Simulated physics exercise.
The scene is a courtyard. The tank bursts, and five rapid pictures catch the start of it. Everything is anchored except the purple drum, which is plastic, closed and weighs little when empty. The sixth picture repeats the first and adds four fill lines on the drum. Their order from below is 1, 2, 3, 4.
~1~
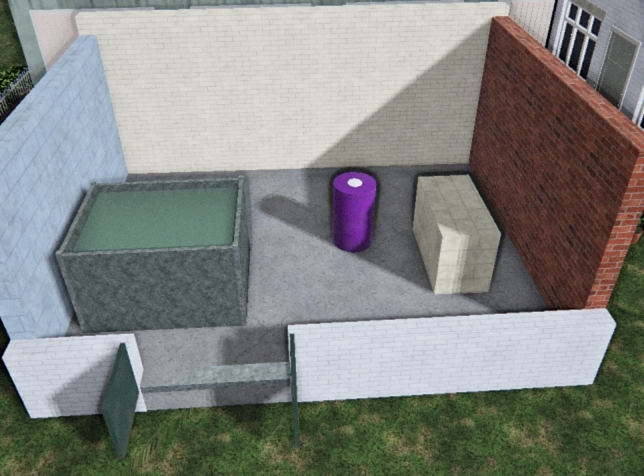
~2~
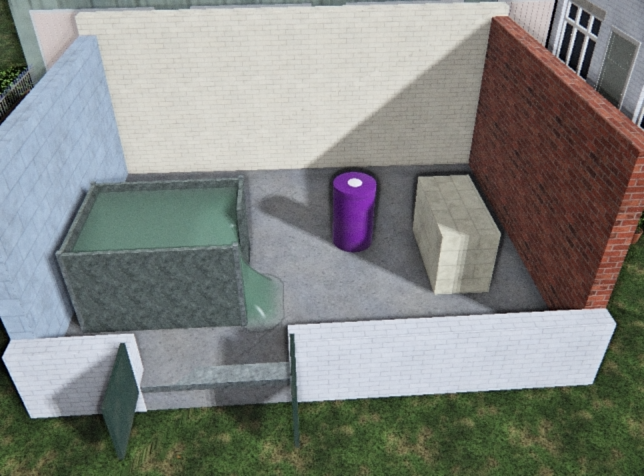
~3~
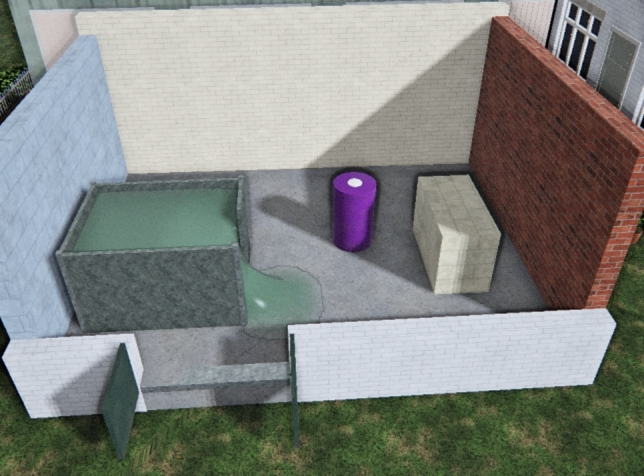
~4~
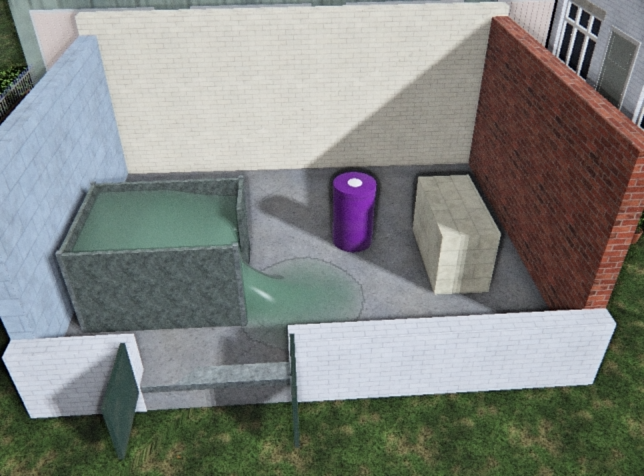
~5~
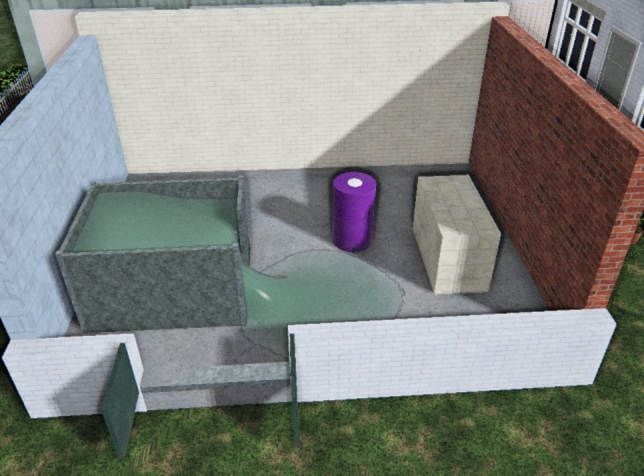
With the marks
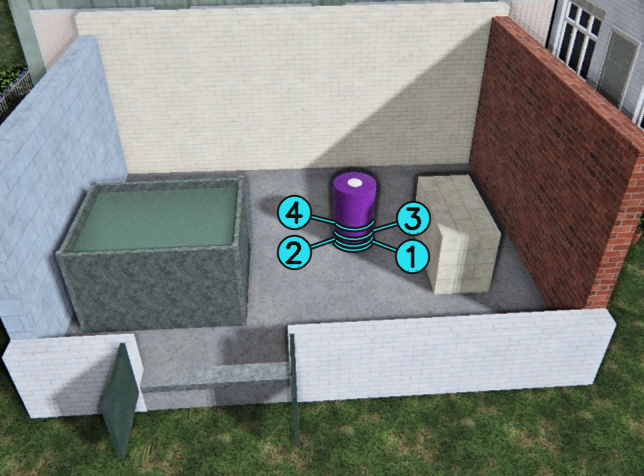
The clip shows a walled courtyard with a full tank, a purple drum, a pale block and an open gate; greenish water pours from the tank's right side and spreads rightward across the ground, while the drum stays still.
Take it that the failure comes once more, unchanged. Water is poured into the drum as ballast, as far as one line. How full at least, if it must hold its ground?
It is 3.
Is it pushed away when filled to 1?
Yes, that goes wrong.
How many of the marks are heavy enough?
Two of them.
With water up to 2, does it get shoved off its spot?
Yes.
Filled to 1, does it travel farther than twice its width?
Yes, clearly.
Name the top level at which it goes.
The answer is 2.
In cyan, 1 at (355, 250); 2 at (355, 246); 3 at (355, 239); 4 at (355, 229); from the bottom up 1, 2, 3, 4.
Choosing 1, it is pushed about 5 times its own width away.
Choosing 2, it is pushed about its own width away.
Choosing 3, it does not move.
Choosing 4, it does not move.
